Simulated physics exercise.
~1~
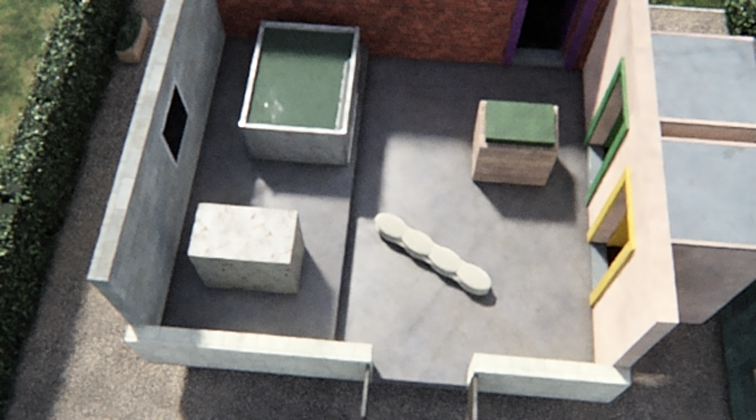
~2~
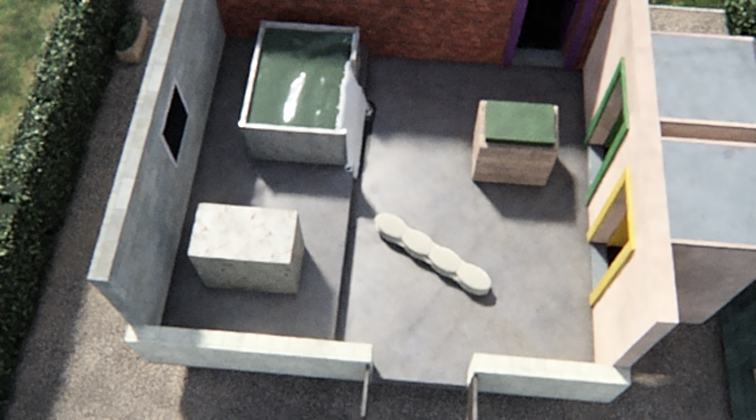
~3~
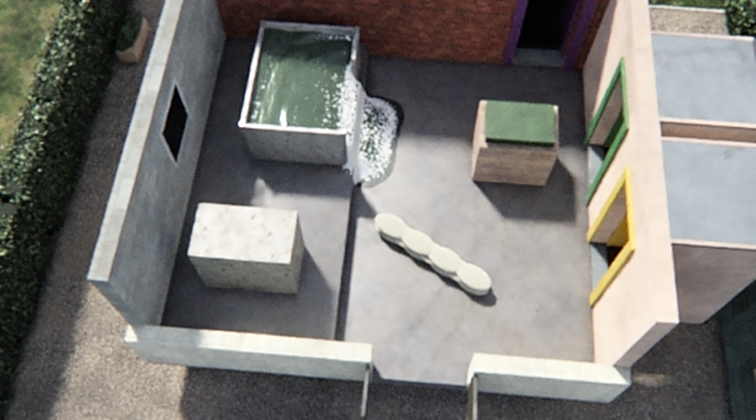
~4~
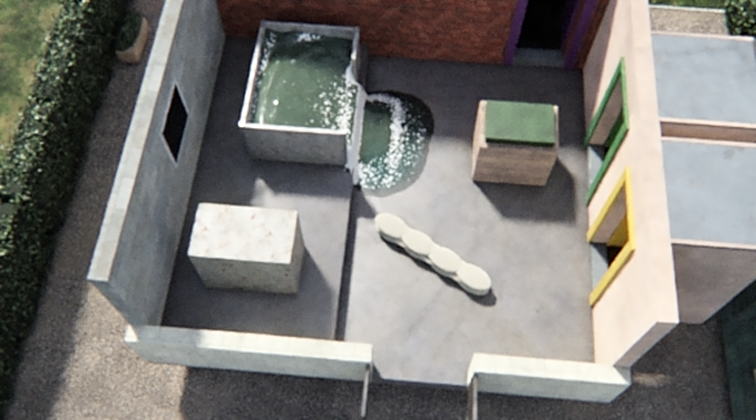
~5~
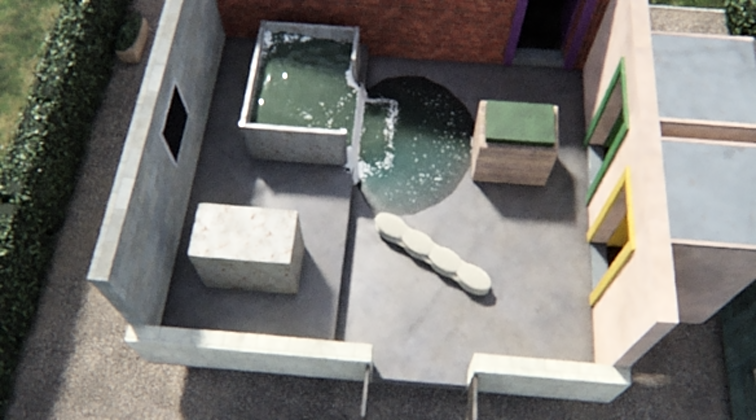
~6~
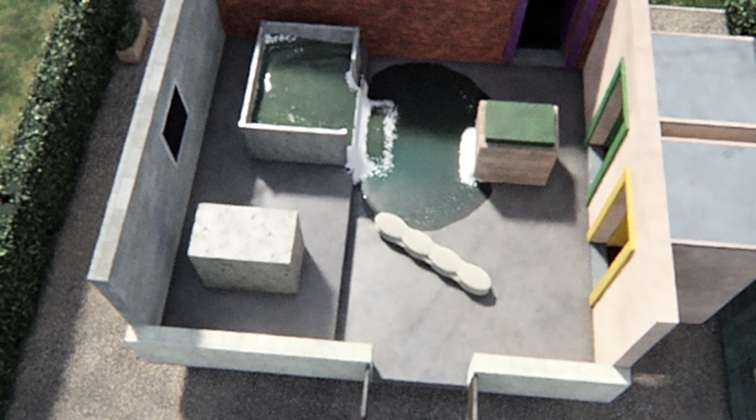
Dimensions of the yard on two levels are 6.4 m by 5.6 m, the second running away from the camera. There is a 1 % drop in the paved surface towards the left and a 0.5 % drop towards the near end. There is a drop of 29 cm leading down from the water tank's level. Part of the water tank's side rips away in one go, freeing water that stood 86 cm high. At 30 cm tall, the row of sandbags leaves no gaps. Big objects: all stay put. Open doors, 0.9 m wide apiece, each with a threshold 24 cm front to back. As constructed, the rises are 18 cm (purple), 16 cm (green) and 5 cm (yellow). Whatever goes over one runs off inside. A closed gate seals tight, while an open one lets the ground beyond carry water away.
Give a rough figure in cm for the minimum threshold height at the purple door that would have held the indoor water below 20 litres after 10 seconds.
25 cm.
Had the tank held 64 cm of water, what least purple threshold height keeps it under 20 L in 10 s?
The step needs to be some 16 cm.
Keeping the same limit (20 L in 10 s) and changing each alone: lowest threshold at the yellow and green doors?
Roughly 19 cm for the yellow door and roughly 6.0 cm for the green door.
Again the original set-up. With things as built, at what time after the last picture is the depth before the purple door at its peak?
It peaks at about 1.4 s.
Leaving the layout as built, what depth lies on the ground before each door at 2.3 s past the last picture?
Door depths (cm): Purple = 25, green = 10, yellow = 19.
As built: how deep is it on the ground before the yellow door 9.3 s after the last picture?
Some 9.0 centimetres.
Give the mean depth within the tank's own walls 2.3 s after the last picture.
The average depth is some 21 cm.
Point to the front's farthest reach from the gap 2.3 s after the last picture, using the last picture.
I'd put the front's tip around (590, 379).
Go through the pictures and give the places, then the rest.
The water tank at (302, 78) is whole and still, 86 cm deep; the purple door at (548, 29) is dry, in the first picture.
Water pours out at (348, 118) and has run 0.3 m, to (370, 117); about 5 cm deep outside, 86 cm at the back, in the second picture.
The gap is at (348, 118), the front 0.8 m out at (398, 125); the back of the water tank holds 81 cm, in the third picture.
Water pours out at (349, 120) and has run 1.3 m, to (429, 130); about 16 cm deep outside, 74 cm at the back, in the fourth picture.
The front is at (470, 154), 2.1 m from the gap at (349, 120); 4.1 m2 of floor is wet, 73 cm left at the back, in the fifth picture.
The gap is at (349, 120), the front 2.7 m out at a hidden place; the back of the water tank holds 68 cm; the purple door at (548, 29), 3.6 m from the gap, is still 1.2 m from the nearest water, in the sixth picture.
Then, 0.7 s after the last picture water covers 40 % of the floor, deepest (50 cm) near (463, 156); 8 cm at the purple door, 0 litres in over its 18 cm threshold.
Then, 2.3 s after the last picture water covers 50 % of the floor, deepest (32 cm) near (590, 379); 25 cm at the purple door, 42 litres in over its 18 cm threshold.
Then, 9.3 s after the last picture water covers 65 % of the floor, deepest (14 cm) near (579, 69); 9 cm at the purple door, 52 litres in over its 18 cm threshold.
At the purple door as built, the water peaked near 30 cm, 1.3 s after the last picture.
With a threshold of 22.5 cm, 28 litres would have come in within the 10 s; with 30.5 cm, 7 litres. So under 20 litres takes about 25 cm.
